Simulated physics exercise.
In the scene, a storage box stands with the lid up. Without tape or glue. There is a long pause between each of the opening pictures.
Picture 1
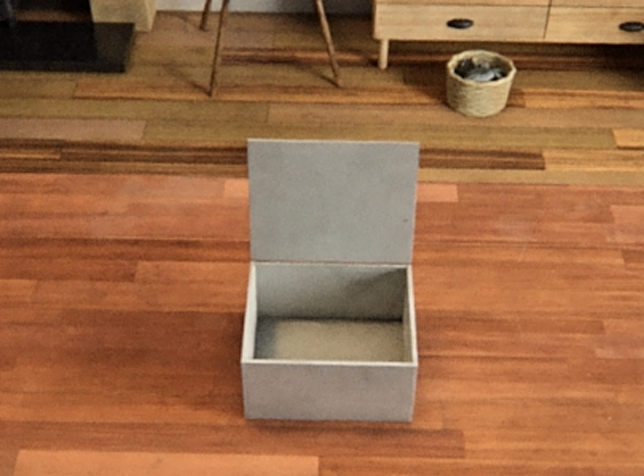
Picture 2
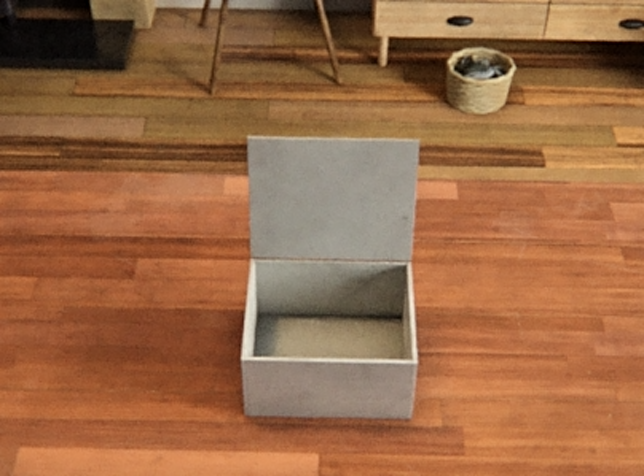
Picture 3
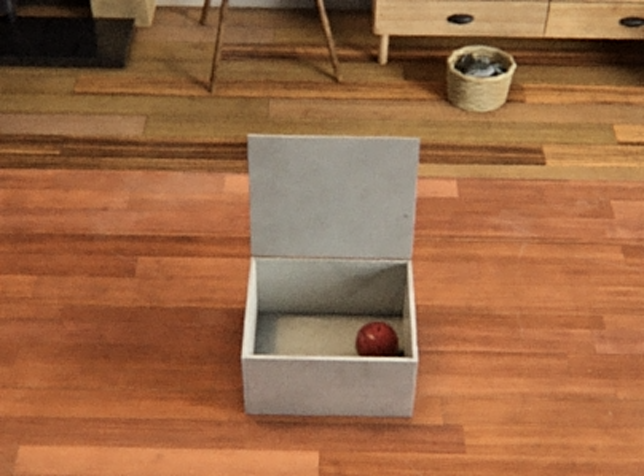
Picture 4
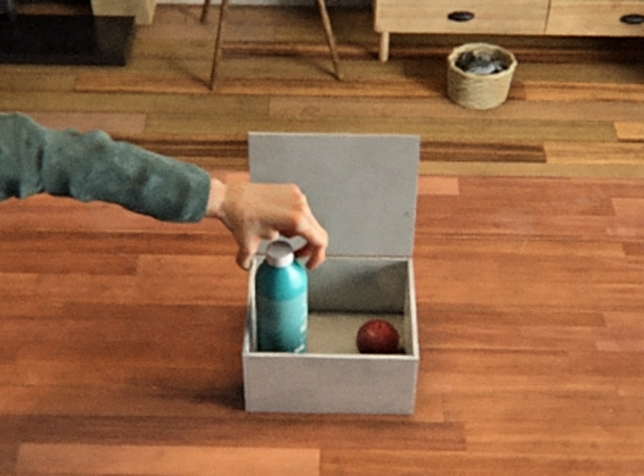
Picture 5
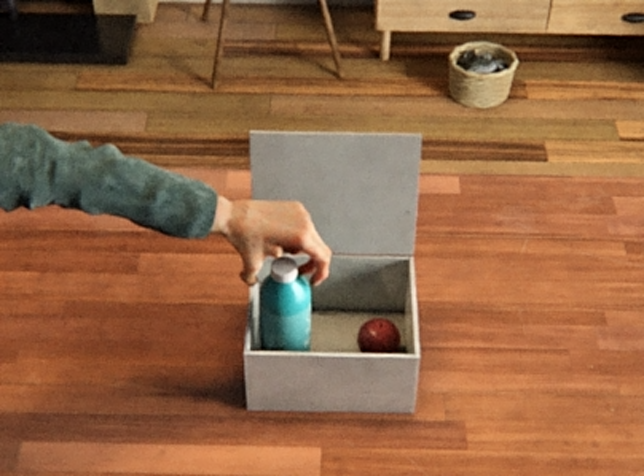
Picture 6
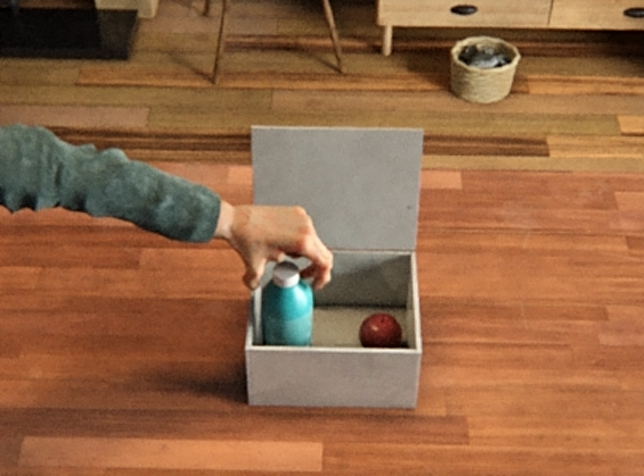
In an open grey box, a red apple appears, then a hand lowers a turquoise bottle inside.
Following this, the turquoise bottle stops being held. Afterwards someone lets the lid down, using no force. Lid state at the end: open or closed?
The lid will stay lifted.
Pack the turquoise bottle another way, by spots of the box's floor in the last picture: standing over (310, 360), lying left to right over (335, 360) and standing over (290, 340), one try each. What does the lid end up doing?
Trial 1: Lid propped open. Trial 2: Lid fully lowered. Trial 3: Lid propped open.
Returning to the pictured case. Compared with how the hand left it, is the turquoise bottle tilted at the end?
The turquoise bottle stays as it was set.
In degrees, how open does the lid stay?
About 35° above the rim.
Then, 1.40 s after the last picture, lid 79° above the rim.
Then, 1.60 s after the last picture, lid 61° above the rim.
At rest, lid 37° above the rim; both in place. Seen from the same camera at the end, turquoise bottle near (287, 319).
